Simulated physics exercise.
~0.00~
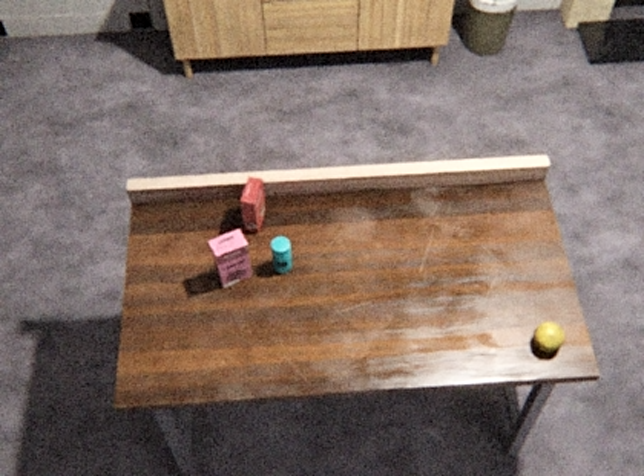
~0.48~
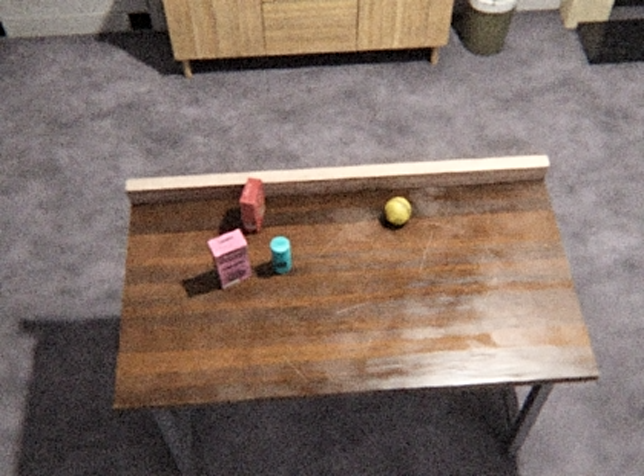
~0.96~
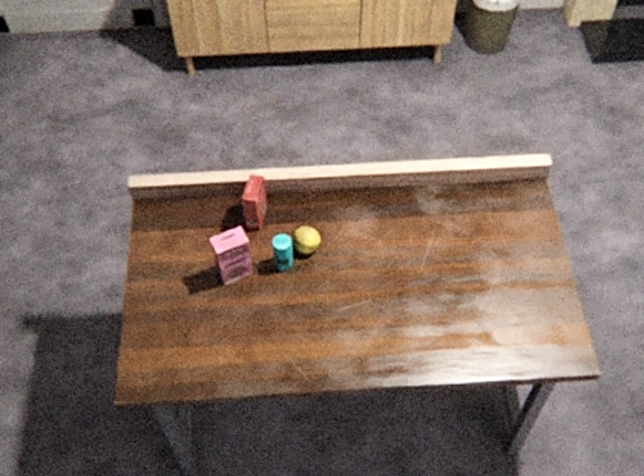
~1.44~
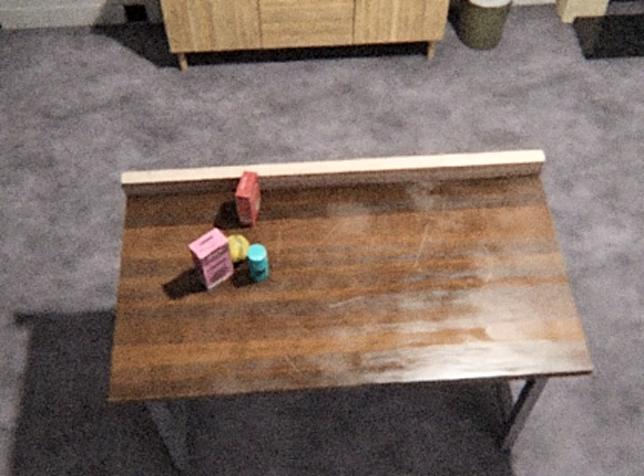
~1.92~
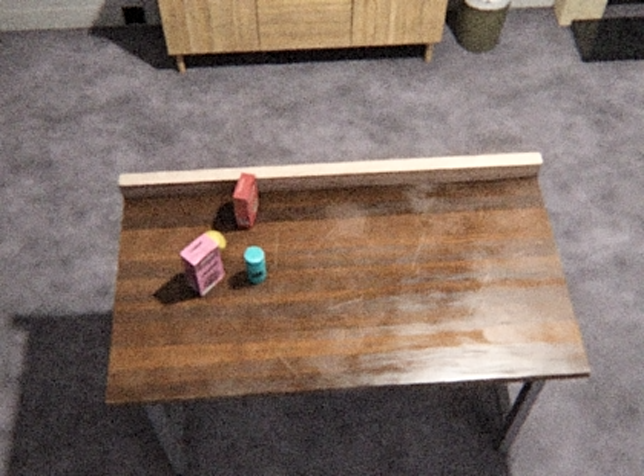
At first, a yellow ball sits near the right front corner of a wooden table, while a pink packet, a turquoise shaker and a red packet stand upright toward the left. The ball moves up and left to a spot near the rail along the far side. It then travels left until it is beside the shaker. Continuing left, it passes behind the shaker and reaches the pink packet, and both objects shift slightly. Finally, the ball rests partly hidden behind the pink packet, with all three other items still upright.
